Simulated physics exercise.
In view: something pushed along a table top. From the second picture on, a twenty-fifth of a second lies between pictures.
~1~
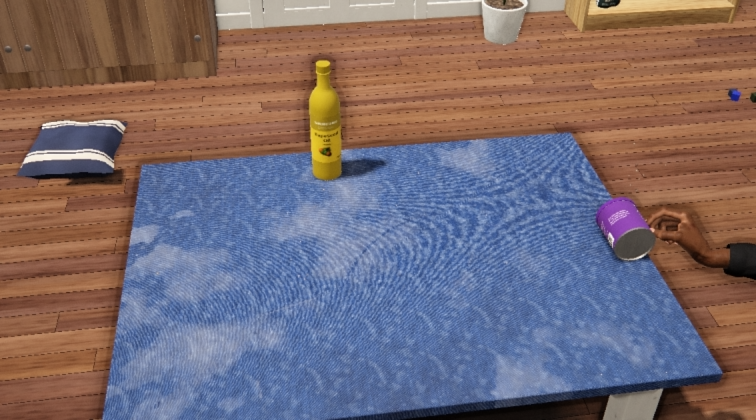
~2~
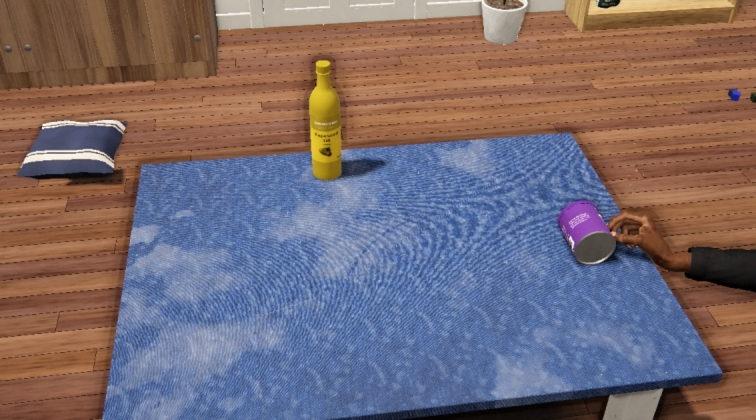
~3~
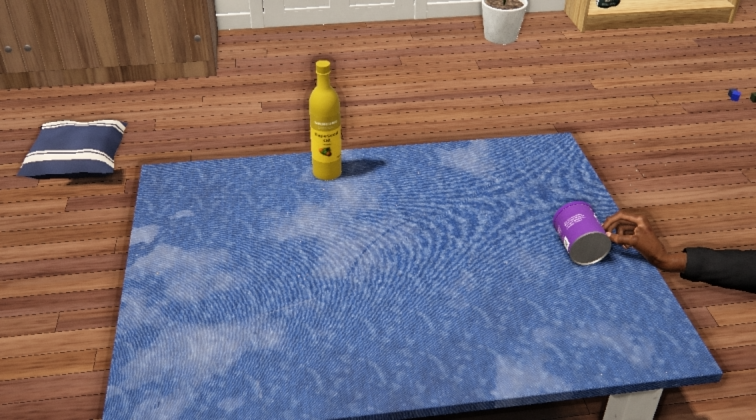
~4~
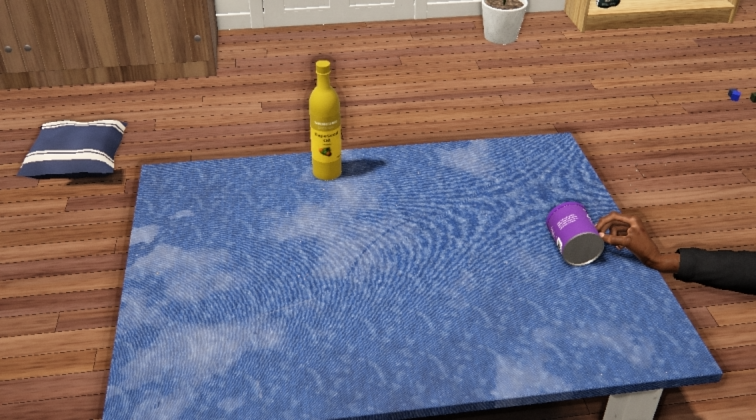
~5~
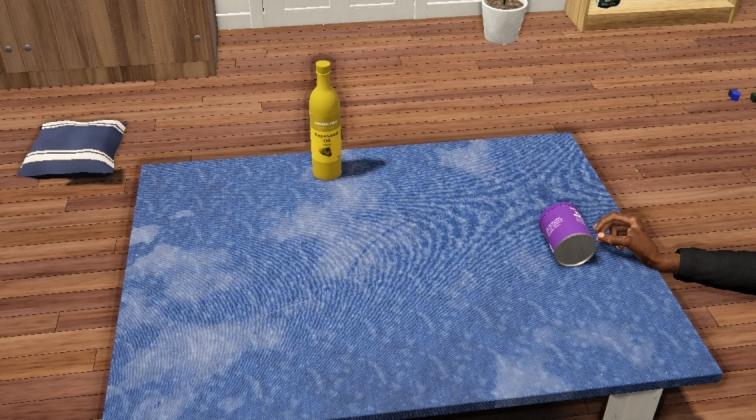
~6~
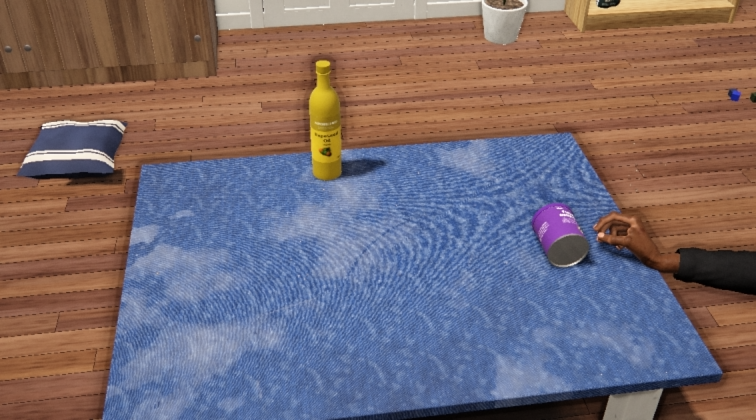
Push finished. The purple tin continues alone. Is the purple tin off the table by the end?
Looks to me like it is still aboard the table.
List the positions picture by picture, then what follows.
Under the hand; purple tin (625, 229), in the first frame.
Under the hand; purple tin (586, 233), in the second frame.
Under the hand; purple tin (582, 233), in the third frame.
Purple tin (575, 234), in the fourth frame.
Purple tin (567, 235) shifted a little, in the fifth frame.
Purple tin (560, 235) shifted a little, in the sixth frame.
Then, 0.10 s on from there, purple tin shifted about its own width near (544, 237).
Then, 0.20 s on from there, purple tin shifted about its own width near (531, 238).
Then, 0.50 s on from there, purple tin shifted well along near (506, 240).
In the end, moved from the start, purple tin. At the end, from the last picture's camera, purple tin near (502, 241).
